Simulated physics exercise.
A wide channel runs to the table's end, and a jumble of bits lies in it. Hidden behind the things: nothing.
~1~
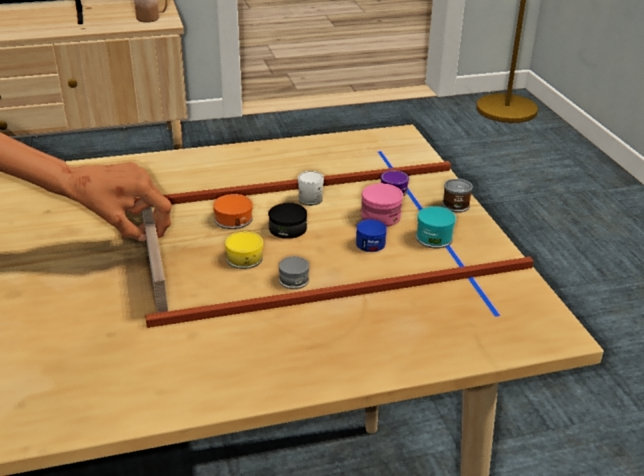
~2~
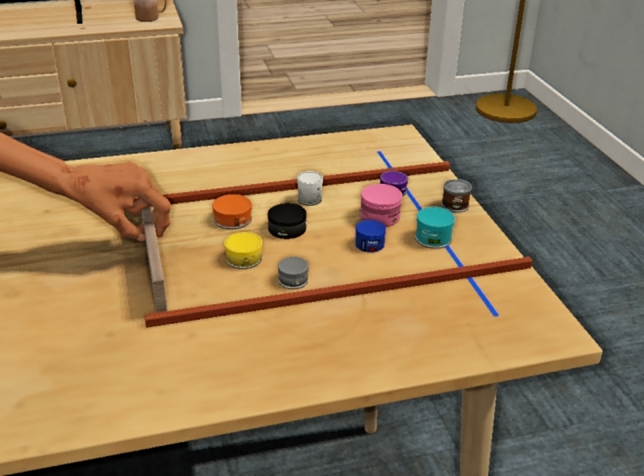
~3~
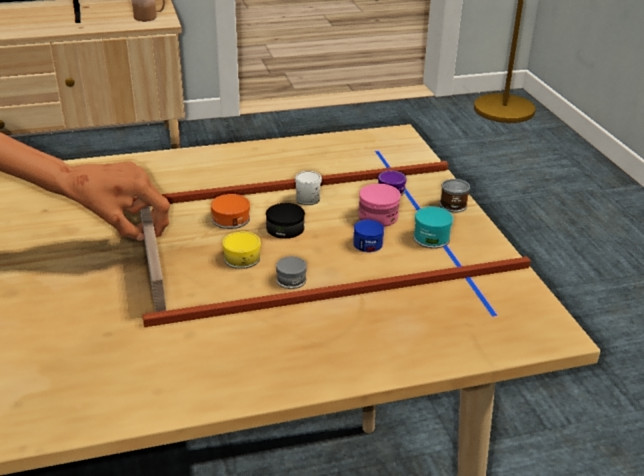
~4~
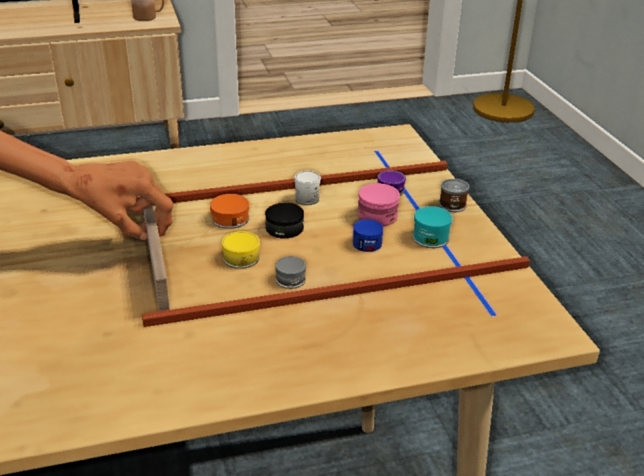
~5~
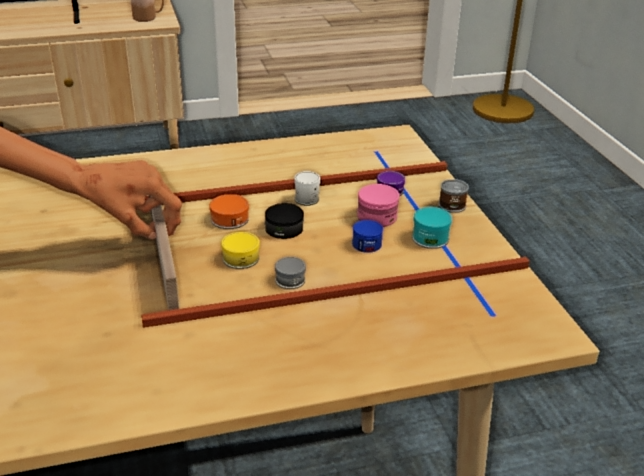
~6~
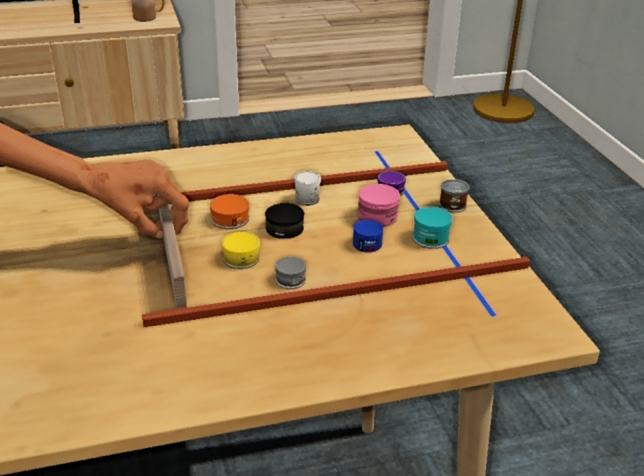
In this clip, a hand holds a grey board upright between two reddish rails on a wooden table, then slides it slightly right toward a group of colourful pots and tins, which stay still near a blue line.
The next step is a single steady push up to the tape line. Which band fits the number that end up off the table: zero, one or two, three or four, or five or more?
The band is one or two.
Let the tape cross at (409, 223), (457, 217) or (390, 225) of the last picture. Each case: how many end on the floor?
It would be 1, 5 and 0.
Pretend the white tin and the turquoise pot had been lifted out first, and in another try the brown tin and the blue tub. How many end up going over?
First 1, second 0.
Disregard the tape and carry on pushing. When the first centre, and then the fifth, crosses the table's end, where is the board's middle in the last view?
Its centre point is roughly (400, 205) and later (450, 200).
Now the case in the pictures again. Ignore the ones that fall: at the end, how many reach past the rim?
Overhanging ones - 2.
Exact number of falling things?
The number is 1.
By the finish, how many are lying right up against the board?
In total, 5.
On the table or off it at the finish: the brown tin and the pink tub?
Result: Brown tin down, pink tub still up.
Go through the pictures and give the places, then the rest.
The first picture shows brown tin (457, 195); turquoise pot (435, 227); purple tin (394, 184); board (152, 240); tape (429, 221).
The second picture shows turquoise pot (435, 227); white tin (310, 188).
The third picture shows purple tin (392, 184); grey tin (291, 273).
The fourth picture shows brown tin (454, 196); black tub (285, 220).
The fifth picture shows turquoise pot (432, 228); blue tub (368, 236).
The sixth picture shows brown tin (454, 196); turquoise pot (432, 227); purple tin (391, 184); board (169, 237); tape (426, 220).
A little later, none off yet; brown tin at rest near (454, 196); turquoise pot at rest near (432, 227); purple tin at rest near (391, 184).
Next, none off yet; brown tin moving near (459, 195); turquoise pot shifted about its own width near (470, 224); purple tin shifted a little near (400, 180).
When it is over, the number that fall off is one or two; down, brown tin.
